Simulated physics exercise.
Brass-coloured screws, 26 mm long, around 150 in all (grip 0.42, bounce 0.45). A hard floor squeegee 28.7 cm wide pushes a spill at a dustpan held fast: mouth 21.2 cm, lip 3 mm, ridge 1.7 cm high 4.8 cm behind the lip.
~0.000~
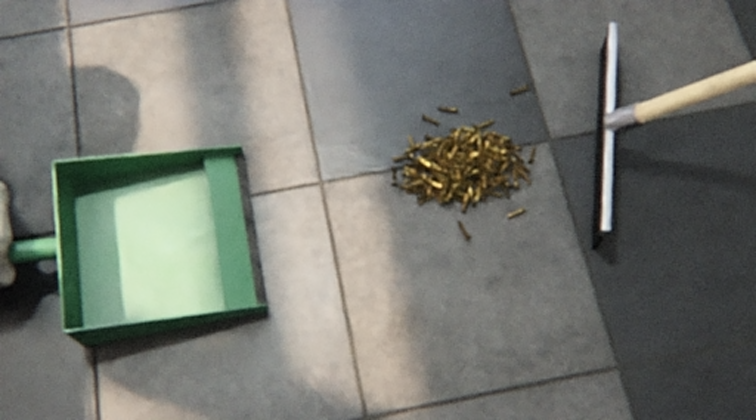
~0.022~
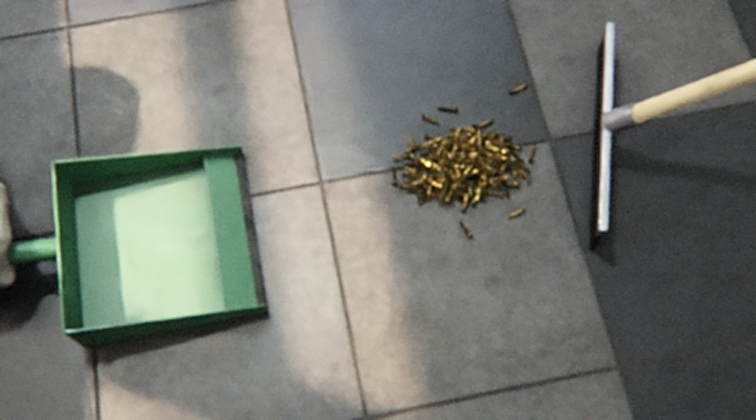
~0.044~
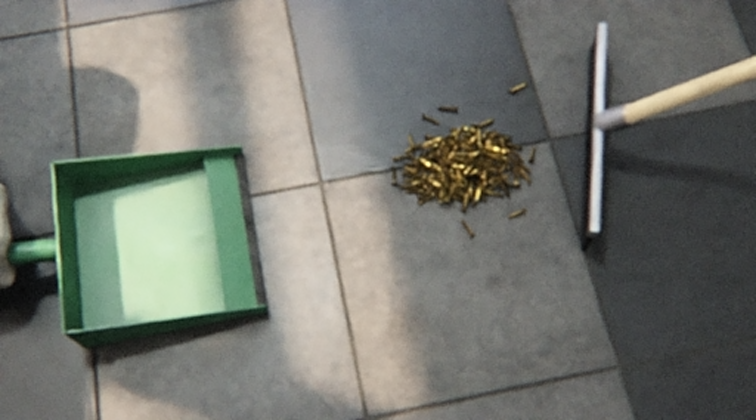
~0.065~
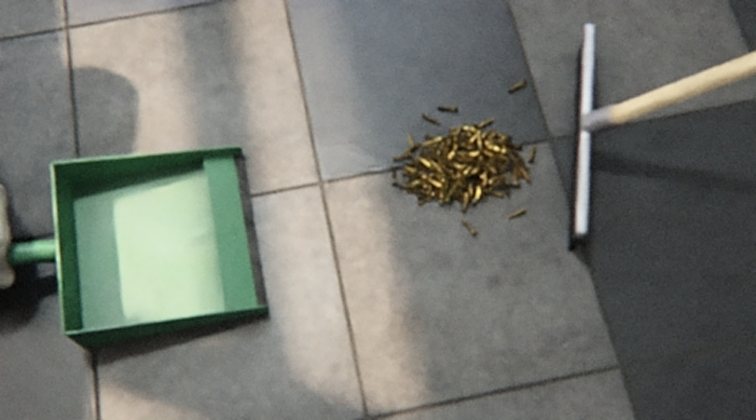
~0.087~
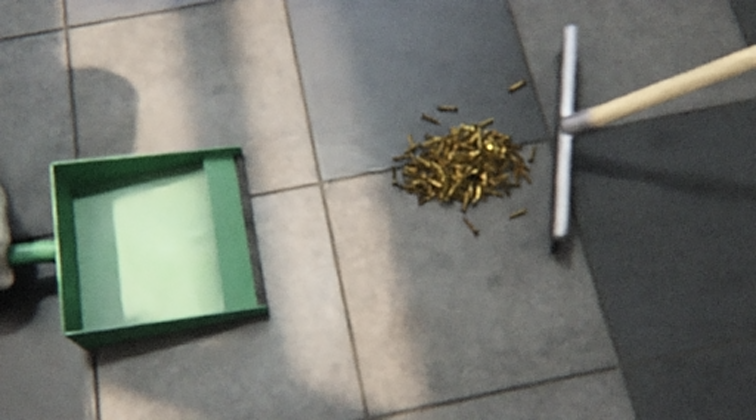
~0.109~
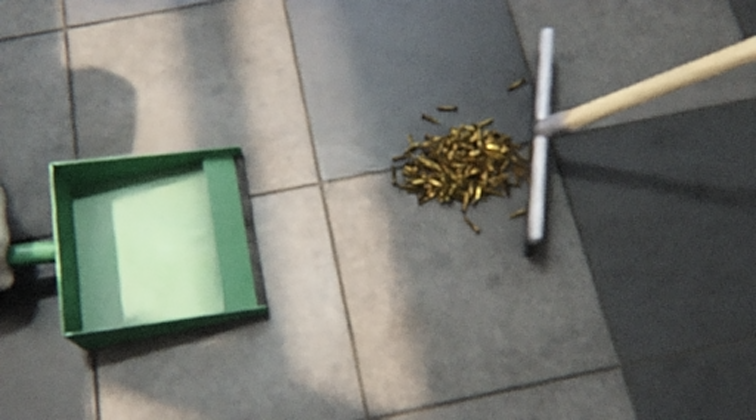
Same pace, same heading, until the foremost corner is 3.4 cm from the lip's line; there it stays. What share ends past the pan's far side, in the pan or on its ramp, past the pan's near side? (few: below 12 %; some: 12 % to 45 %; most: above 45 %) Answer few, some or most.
Far side: Some, pan: Some, near side: Few.
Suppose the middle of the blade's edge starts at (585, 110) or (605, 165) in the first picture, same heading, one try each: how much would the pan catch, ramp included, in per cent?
About 35 and 25 per cent.
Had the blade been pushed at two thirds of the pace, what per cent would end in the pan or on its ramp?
Then about 20 per cent.
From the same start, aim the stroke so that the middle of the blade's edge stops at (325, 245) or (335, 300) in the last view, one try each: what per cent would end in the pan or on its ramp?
Some 35 and 20 per cent.
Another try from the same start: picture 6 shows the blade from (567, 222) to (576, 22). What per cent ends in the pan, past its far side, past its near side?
Pan 5, far 70, near 0.
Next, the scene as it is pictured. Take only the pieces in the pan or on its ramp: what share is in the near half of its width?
About 30 per cent.
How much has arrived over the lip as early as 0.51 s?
Some 40 per cent.
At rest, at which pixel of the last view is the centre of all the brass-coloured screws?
At about (224, 169).
After 0.22 s, middle of the blade 21 cm from the lip; 0 % over the lip, far side 10 %, near side 0 %.
After 0.30 s, middle of the blade 10 cm from the lip; 0 % over the lip, far side 30 %, near side 0 %.
After 0.51 s, middle of the blade 8 cm from the lip; 40 % over the lip, far side 40 %, near side 0 %.
By 1.6 s all is still; far side 40 %, pan 40 %, near side 0 %, in front of the lip or behind the blade 25 %.
